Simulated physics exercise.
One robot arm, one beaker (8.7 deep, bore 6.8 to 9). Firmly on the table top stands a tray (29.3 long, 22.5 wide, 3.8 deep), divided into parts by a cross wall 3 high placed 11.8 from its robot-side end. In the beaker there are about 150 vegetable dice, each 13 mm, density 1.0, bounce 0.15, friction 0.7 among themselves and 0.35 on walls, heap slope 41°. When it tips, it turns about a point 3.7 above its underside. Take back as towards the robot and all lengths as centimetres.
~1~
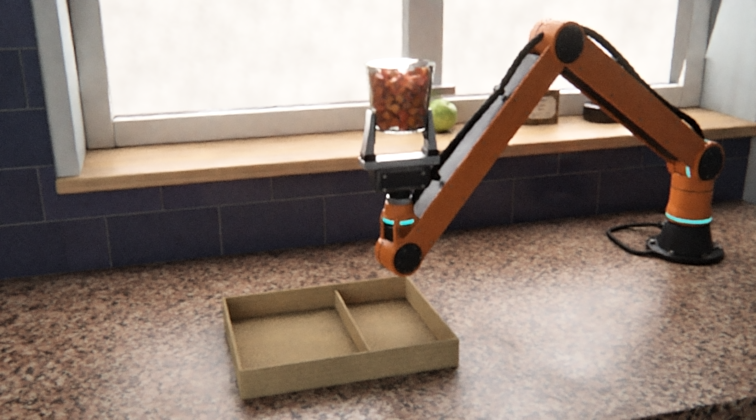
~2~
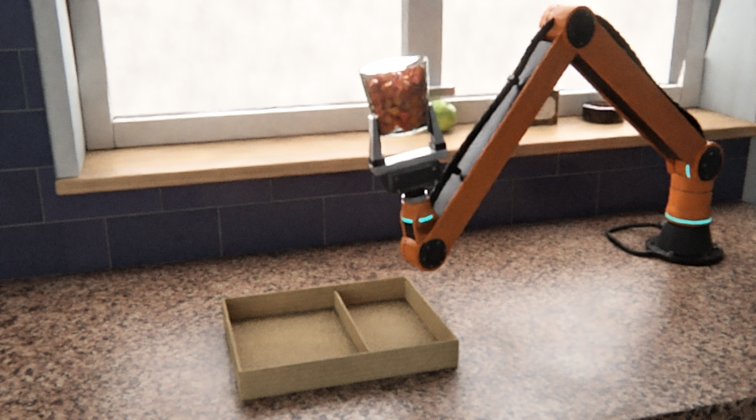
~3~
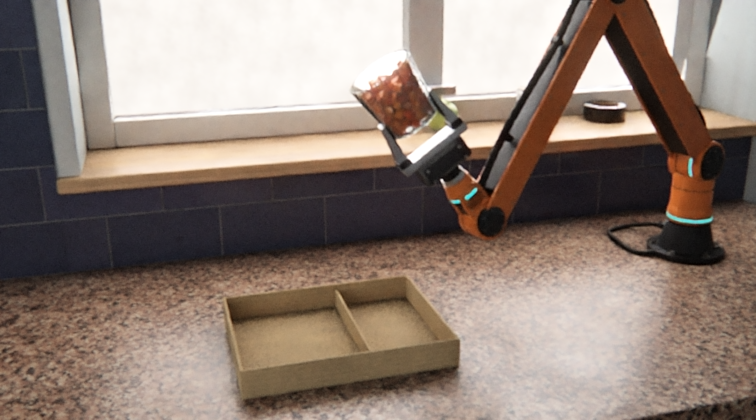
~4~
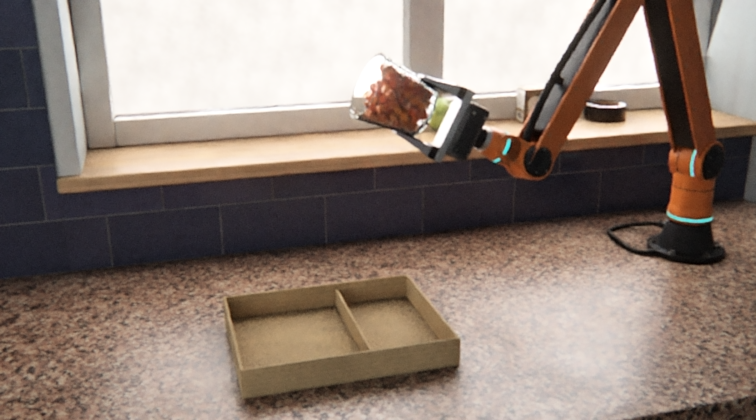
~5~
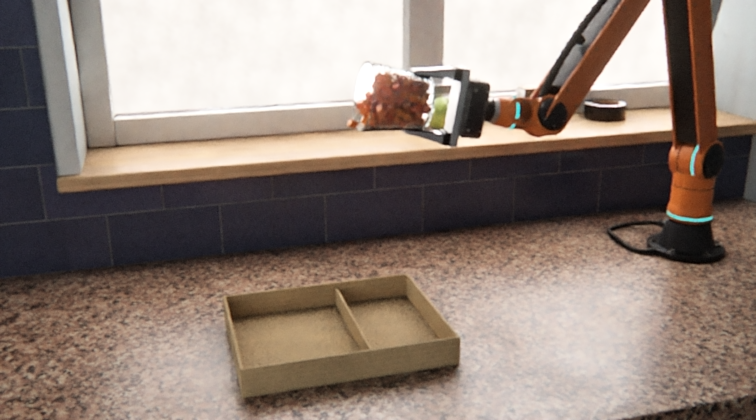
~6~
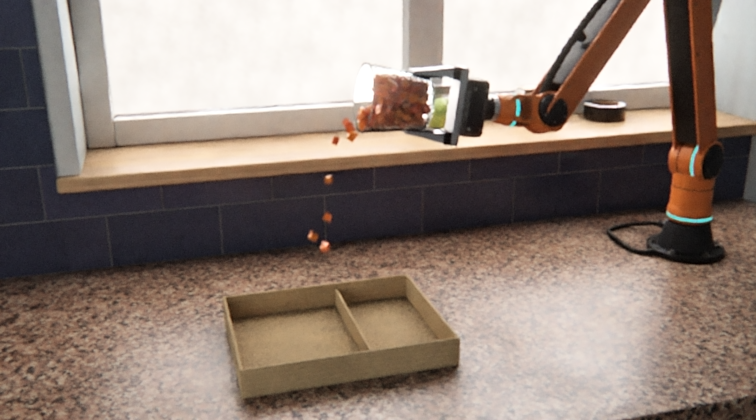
An orange robot arm tips a clear beaker leftward, and a few reddish dice tumble out.
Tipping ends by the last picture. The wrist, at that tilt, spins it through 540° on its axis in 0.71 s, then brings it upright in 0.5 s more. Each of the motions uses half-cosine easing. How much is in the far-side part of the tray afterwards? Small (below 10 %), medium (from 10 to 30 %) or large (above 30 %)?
Medium.
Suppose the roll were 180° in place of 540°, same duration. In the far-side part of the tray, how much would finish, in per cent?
15 %.
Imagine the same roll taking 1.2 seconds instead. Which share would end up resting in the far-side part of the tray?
Estimated share: Close to 30 %.
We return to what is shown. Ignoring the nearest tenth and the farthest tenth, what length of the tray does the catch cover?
Roughly 8 centimetres.
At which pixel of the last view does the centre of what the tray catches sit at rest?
It's centred about (310, 342).
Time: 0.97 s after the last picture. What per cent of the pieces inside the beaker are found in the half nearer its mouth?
It comes to around 45 per cent, more or less.
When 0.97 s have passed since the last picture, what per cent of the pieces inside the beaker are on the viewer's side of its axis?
Roughly 55 per cent.
Then, 0.48 s after the last picture, tipped 82°, highest piece 39 above the table; 136 in the beaker, 13 in the far-side part, 5 in flight or on a rim.
Then, 0.97 s after the last picture, tipped 39°, highest piece 39 above the table; 129 in the beaker, 22 in the far-side part, 3 in flight or on a rim.
Then, 1.41 s after the last picture, upright, highest piece 41 above the table; 129 in the beaker, 25 in the far-side part.
Then, 2.11 s after the last picture, upright, highest piece 41 above the table; 129 in the beaker, 25 in the far-side part.
Final count, 129 in the beaker, 25 in the far-side part. That is 16 % in the far-side part of the tray.
